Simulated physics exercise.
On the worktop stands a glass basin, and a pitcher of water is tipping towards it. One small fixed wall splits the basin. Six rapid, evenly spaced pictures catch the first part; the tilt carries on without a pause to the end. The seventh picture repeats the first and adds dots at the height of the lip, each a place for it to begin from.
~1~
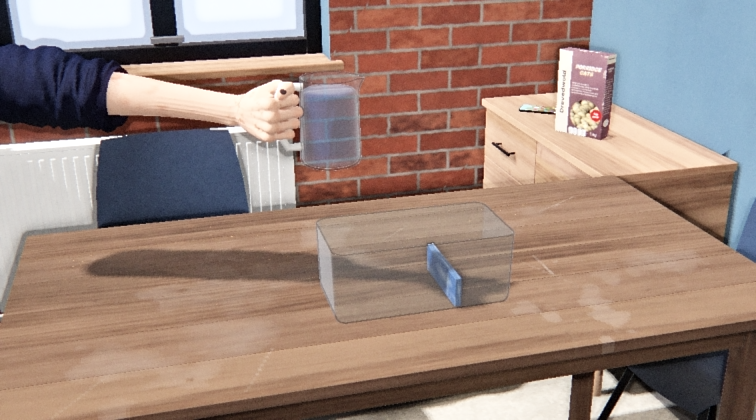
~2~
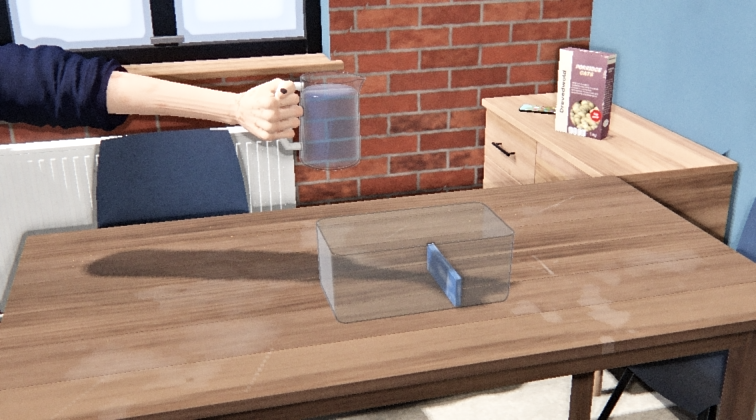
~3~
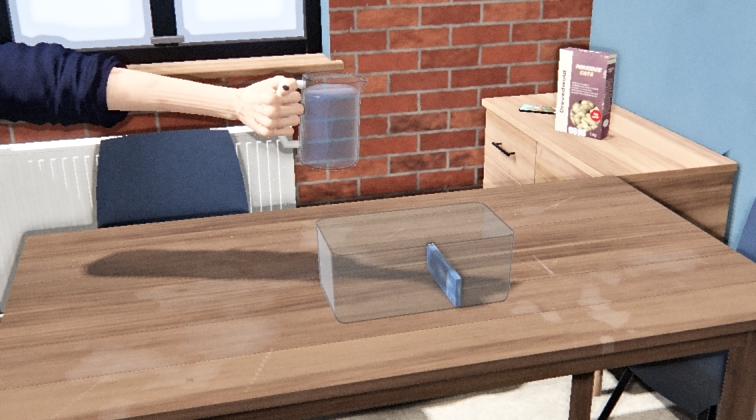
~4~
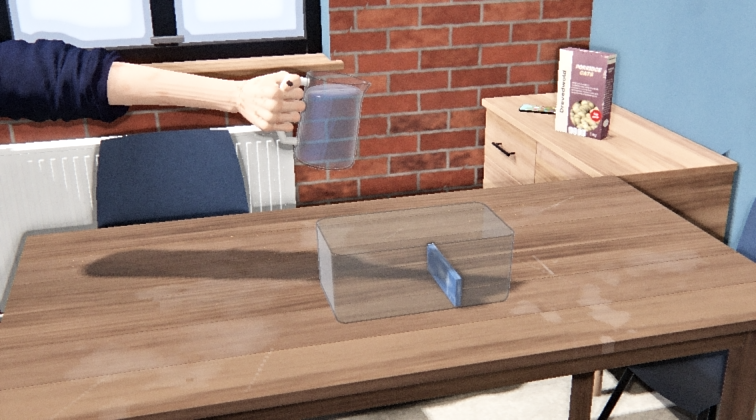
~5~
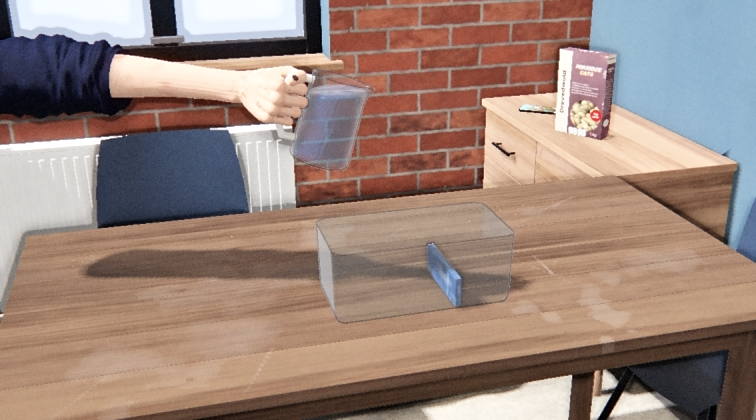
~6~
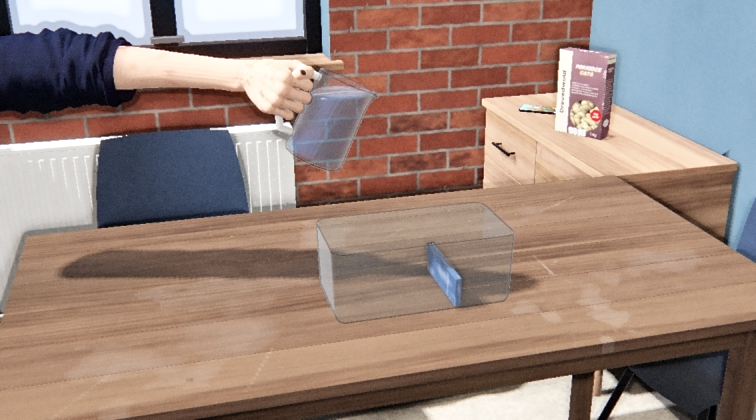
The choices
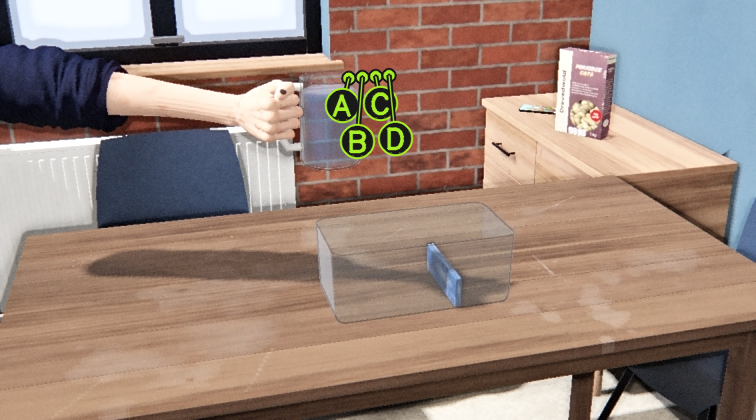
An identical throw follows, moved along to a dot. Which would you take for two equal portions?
C beats the others.
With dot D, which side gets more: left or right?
The right side.
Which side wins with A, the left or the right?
More ends on the left.
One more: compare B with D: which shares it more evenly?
Here it is dot D.
In lime, A at (348, 78); B at (362, 77); C at (375, 76); D at (389, 75).
For dot A, about 91 % ends left of the wall and 4 % right of it; 5 % is lost outside.
For dot B, about 94 % ends left of the wall and 3 % right of it; 3 % is lost outside.
For dot C, about 52 % ends left of the wall and 45 % right of it; 3 % is lost outside.
For dot D, about 17 % ends left of the wall and 80 % right of it; 3 % is lost outside.
